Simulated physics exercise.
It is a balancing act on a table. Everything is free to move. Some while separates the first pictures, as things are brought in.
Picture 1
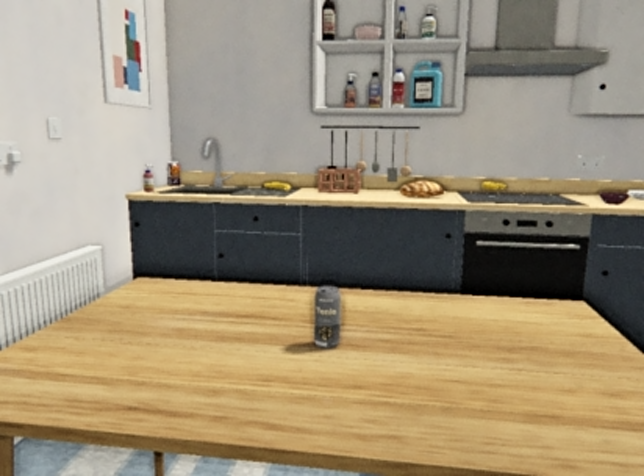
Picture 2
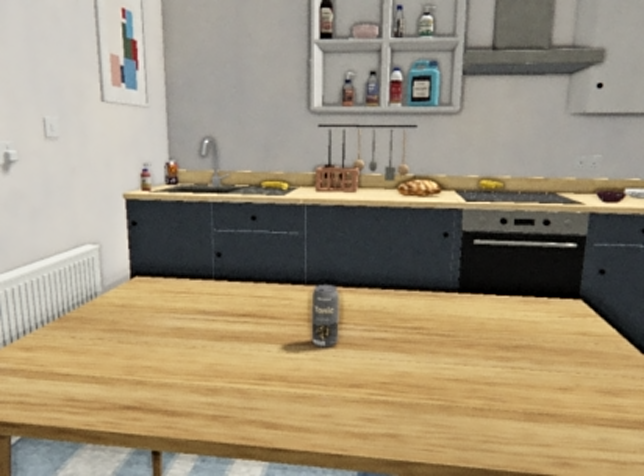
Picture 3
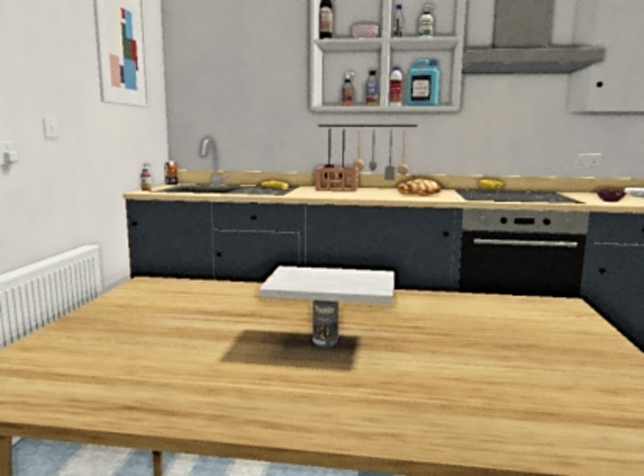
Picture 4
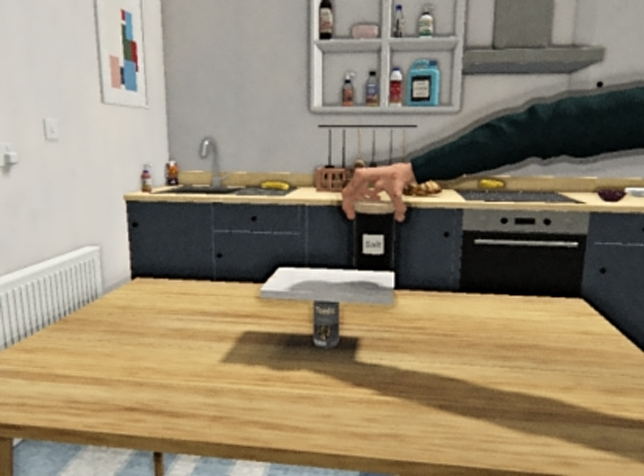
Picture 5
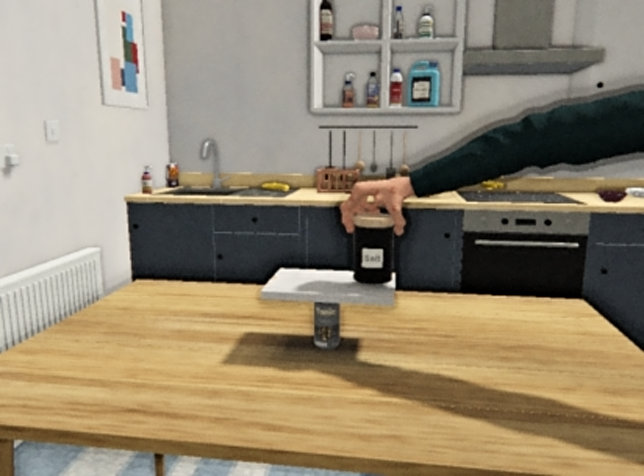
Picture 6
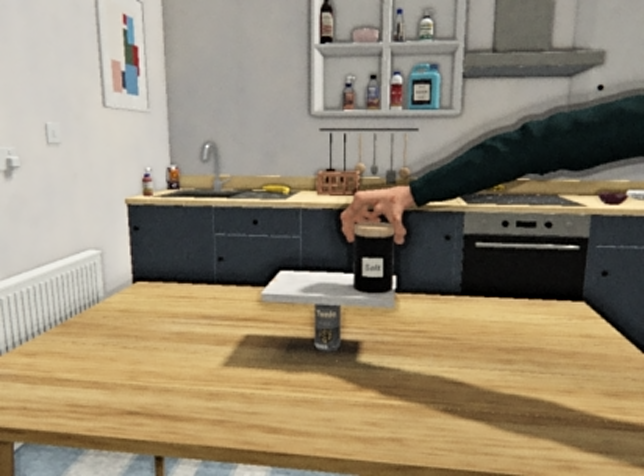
The clip shows a small can on a wooden kitchen table, then a white board resting on top of it. A hand reaching in from the right lowers a black jar onto the board's right side and keeps hold of it.
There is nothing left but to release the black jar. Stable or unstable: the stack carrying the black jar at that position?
Unstable.
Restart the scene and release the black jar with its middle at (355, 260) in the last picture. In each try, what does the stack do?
The stack then collapses.
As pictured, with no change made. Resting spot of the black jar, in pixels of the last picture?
Around (431, 344).
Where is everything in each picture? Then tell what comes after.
In the first picture, the last thing is not in view yet.
In the second picture, the last thing is not in view yet.
In the third picture, the last thing is not in view yet; white board (330, 284).
The fourth picture shows on its way; black jar (374, 235); white board (331, 285).
The fifth picture shows on its way; black jar (373, 248); white board (332, 286).
The sixth picture shows in place under the hand; black jar (374, 257); white board (332, 288).
Then, 0.40 s after the last picture, black jar now fallen; white board tipped 69° from how it was.
Then, 0.70 s after the last picture, white board on its side.
By the end, fallen, white board and black jar; grey can in place. Seen from the same camera at the end, black jar near (431, 344). The stack loses its balance.
